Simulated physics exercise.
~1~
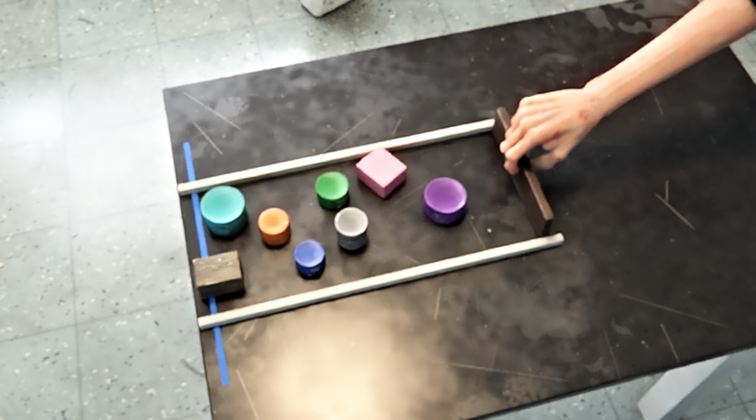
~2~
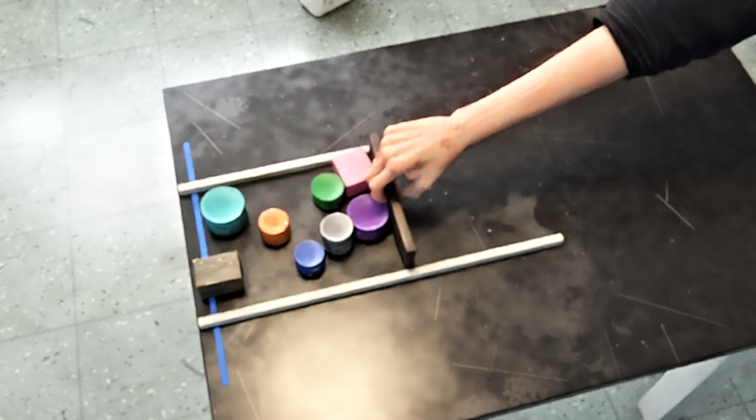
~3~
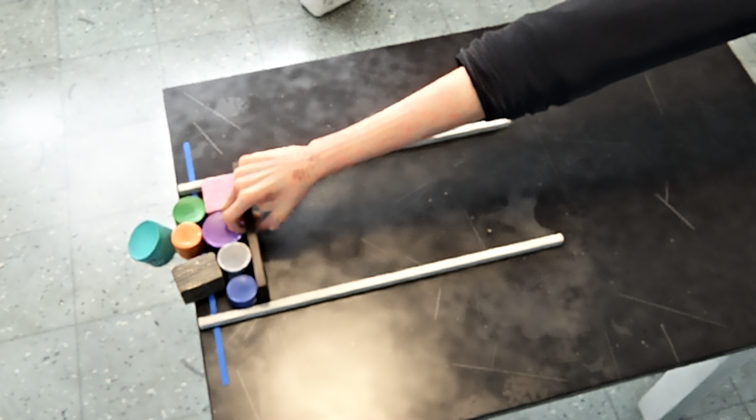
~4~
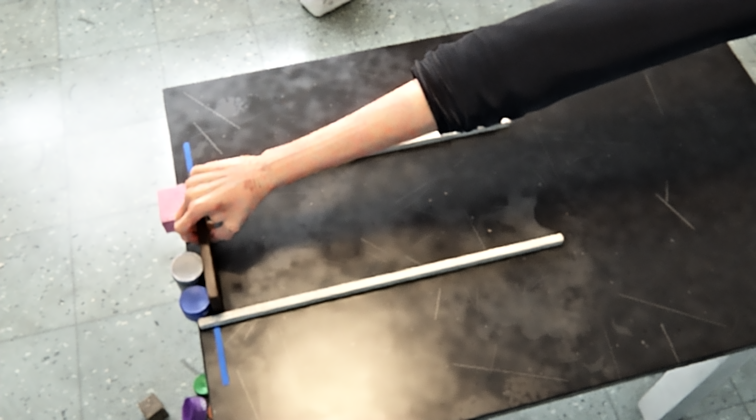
In this clip, a hand slides a dark board leftward between two pale rails, sweeping colourful tubs and blocks past a blue tape strip; most tumble off the table's edge, while the pink block, grey tub and blue tub remain at the rim beside the board.
